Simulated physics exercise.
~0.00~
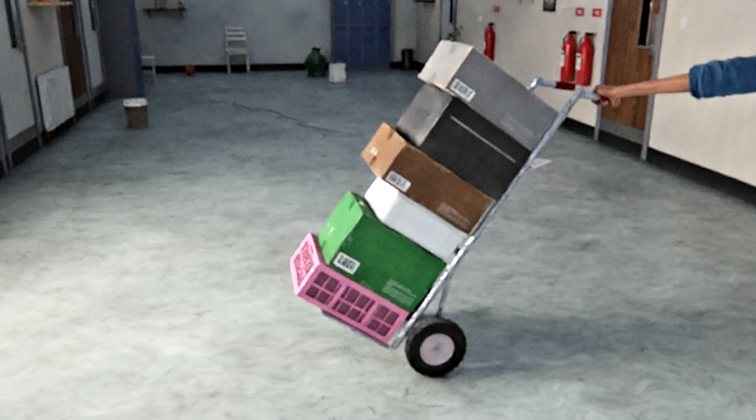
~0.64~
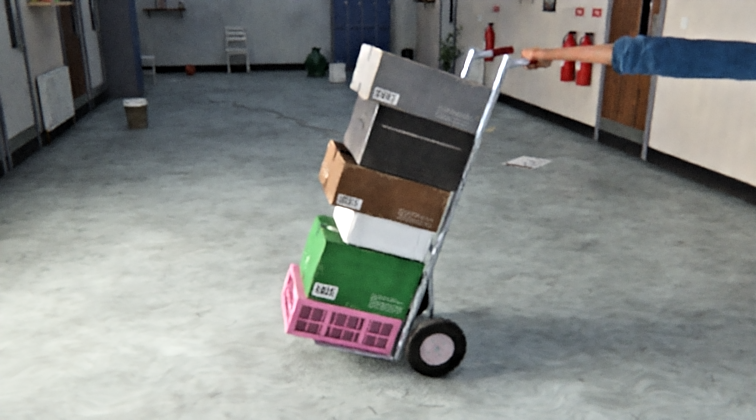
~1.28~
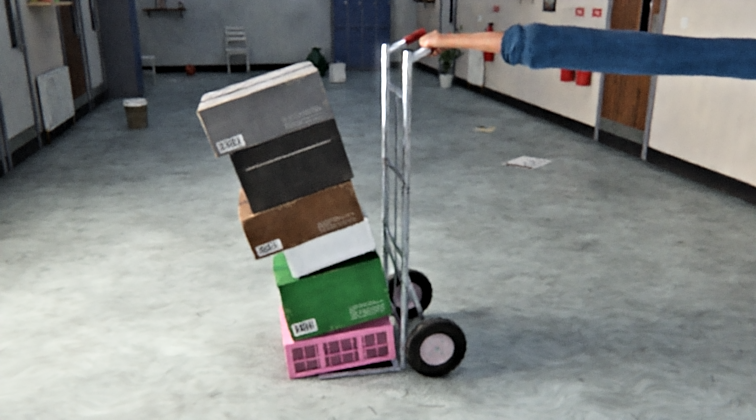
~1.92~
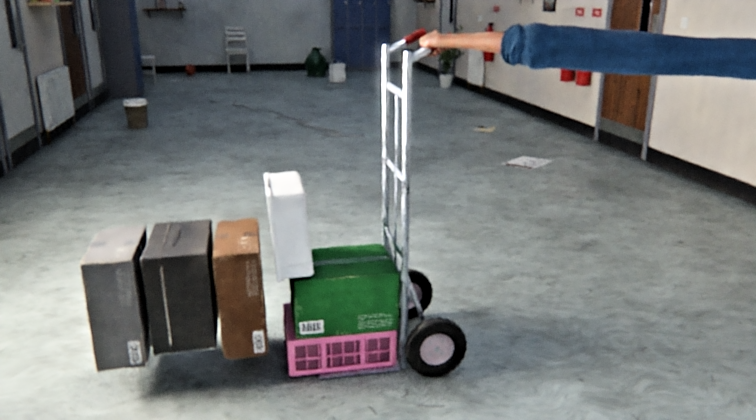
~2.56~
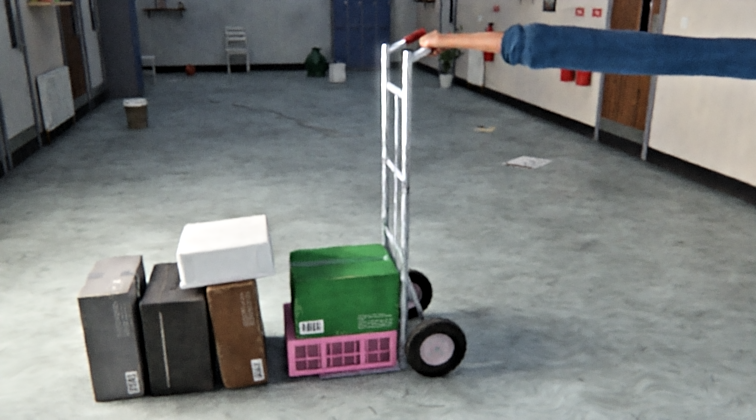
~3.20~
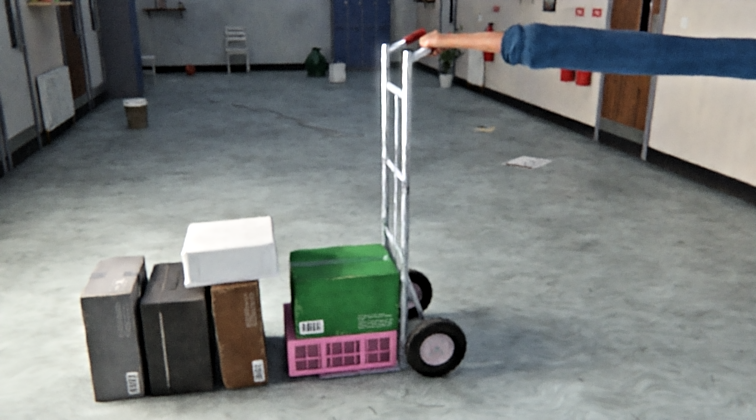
In a corridor, a hand swings a loaded hand truck upright, the upper boxes toppling left while green and pink ones stay aboard.
